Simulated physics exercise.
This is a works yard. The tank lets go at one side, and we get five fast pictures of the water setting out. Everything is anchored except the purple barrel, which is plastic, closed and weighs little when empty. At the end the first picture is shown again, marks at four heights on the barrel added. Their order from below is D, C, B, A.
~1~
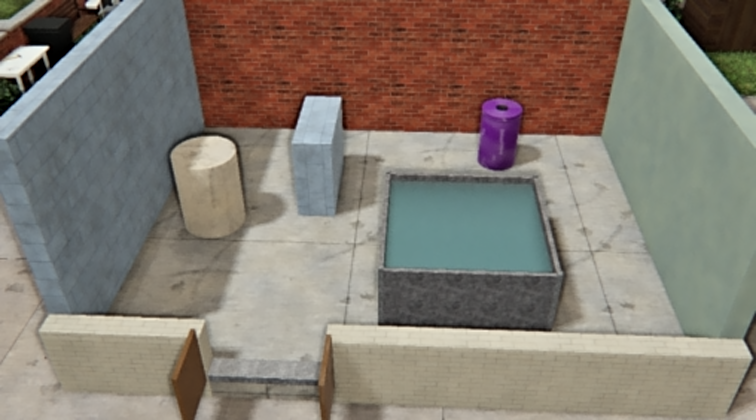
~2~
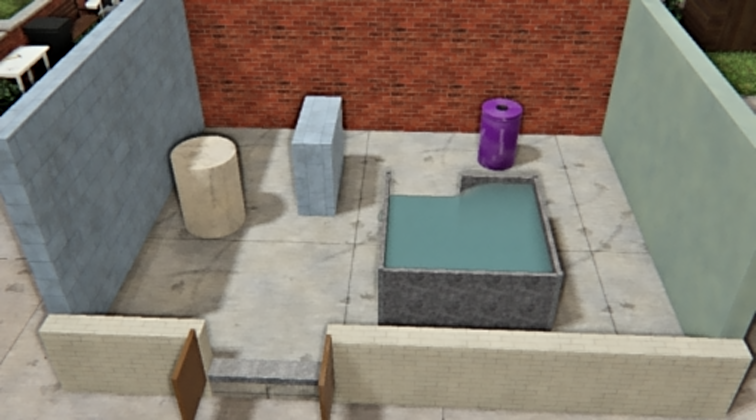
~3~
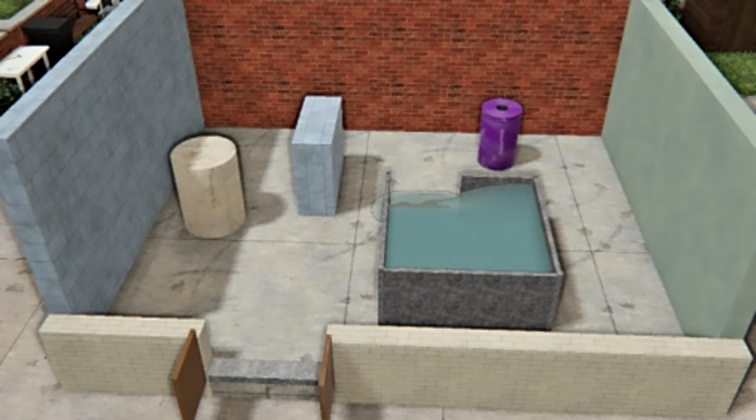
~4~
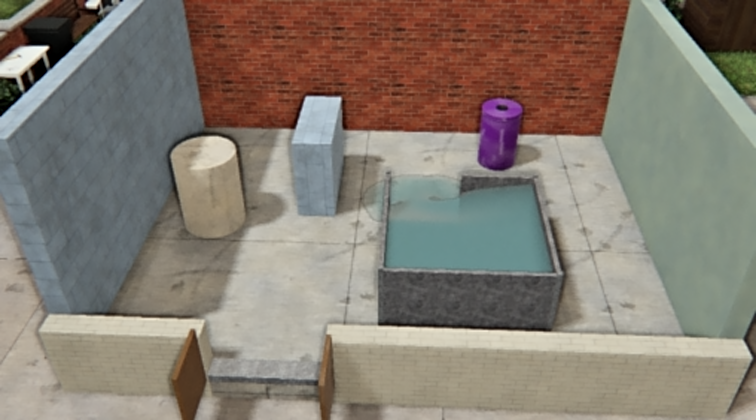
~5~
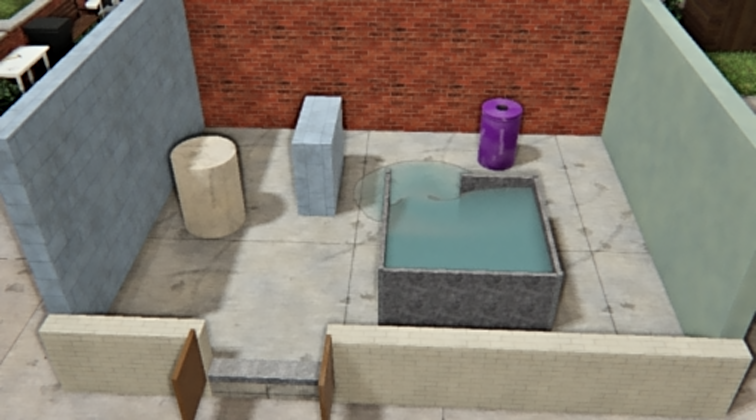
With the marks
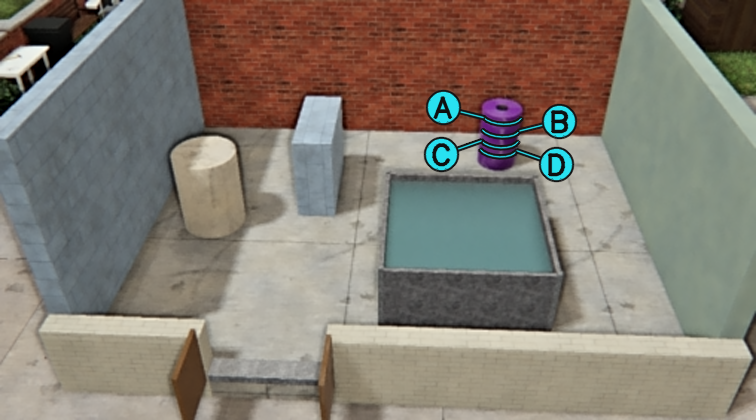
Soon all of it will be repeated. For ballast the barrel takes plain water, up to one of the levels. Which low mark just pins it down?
Take D.
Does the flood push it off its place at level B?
No, that is safe.
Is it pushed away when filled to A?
No, that is safe.
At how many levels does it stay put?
All four.
On the marked copy, A at (503, 124); B at (502, 137); C at (500, 147); D at (499, 156); from the bottom up D, C, B, A.
If A is chosen, it does not move.
If B is chosen, it does not move.
If C is chosen, it does not move.
If D is chosen, it shifts by a finger or two and stays.
